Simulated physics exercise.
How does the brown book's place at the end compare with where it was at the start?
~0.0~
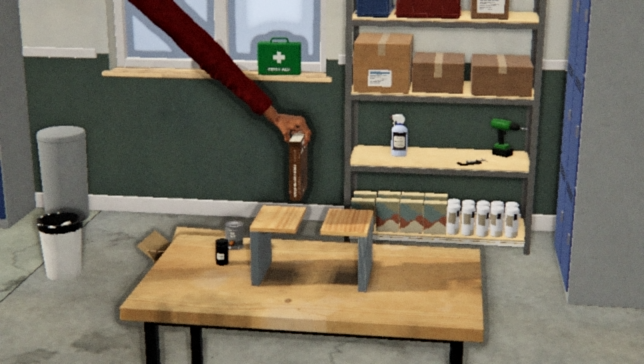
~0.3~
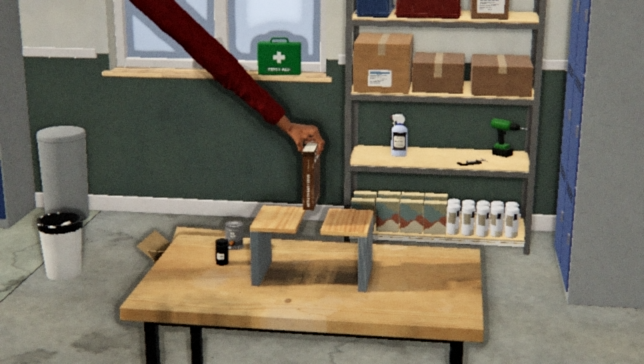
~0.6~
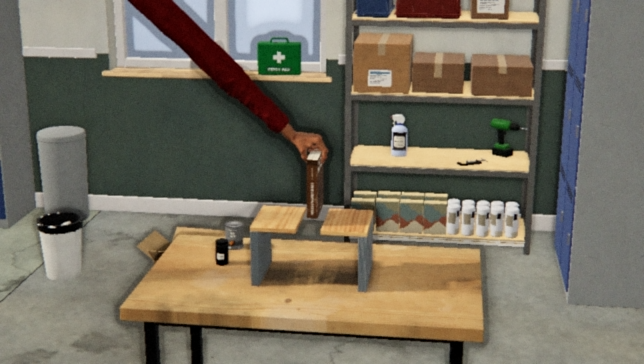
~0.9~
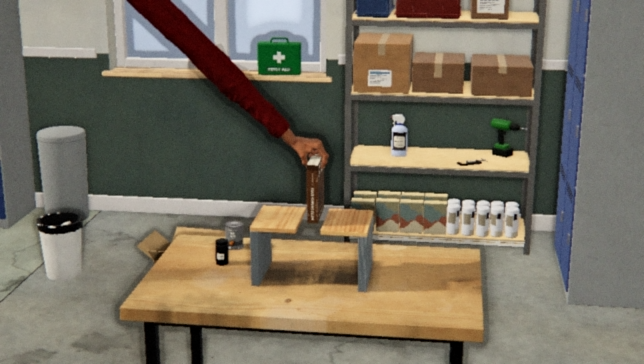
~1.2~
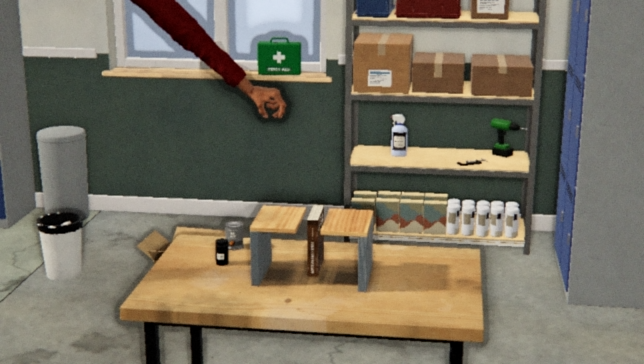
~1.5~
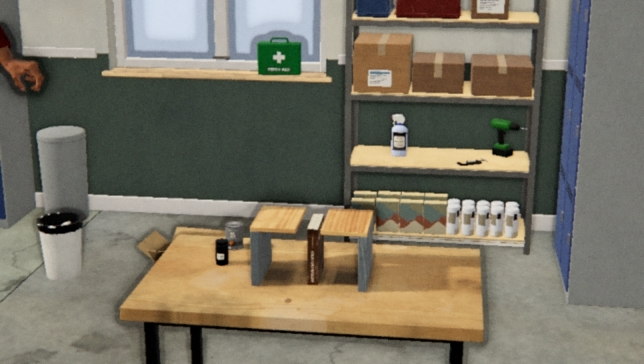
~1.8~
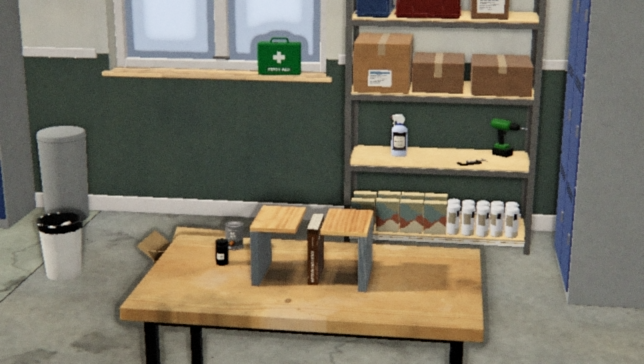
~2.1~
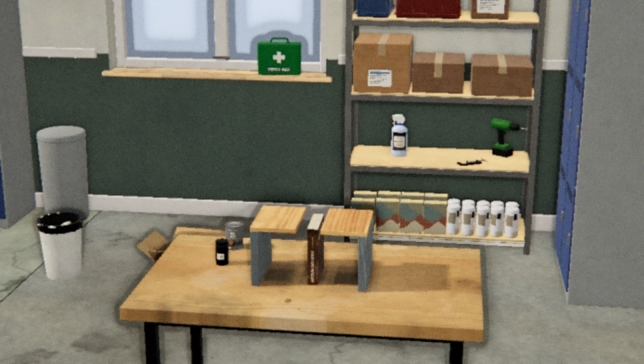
At the start the brown book is held in the air above the two ledges, a little to the left of the slot. By the end it stands upright on the table, down in the slot between them.
At first, a hand in a dark red sleeve holds a brown book upright above a wooden workbench, where two small ledges with light wooden tops stand with a narrow slot between them. The hand carries the book a little to the right and lowers it until it is lined up over the slot. Then the hand lets go and draws back to the upper left, and the book drops down between the ledges. It ends up standing upright in the gap, resting on the table, while the black shaker and the grey tin stay where they were.
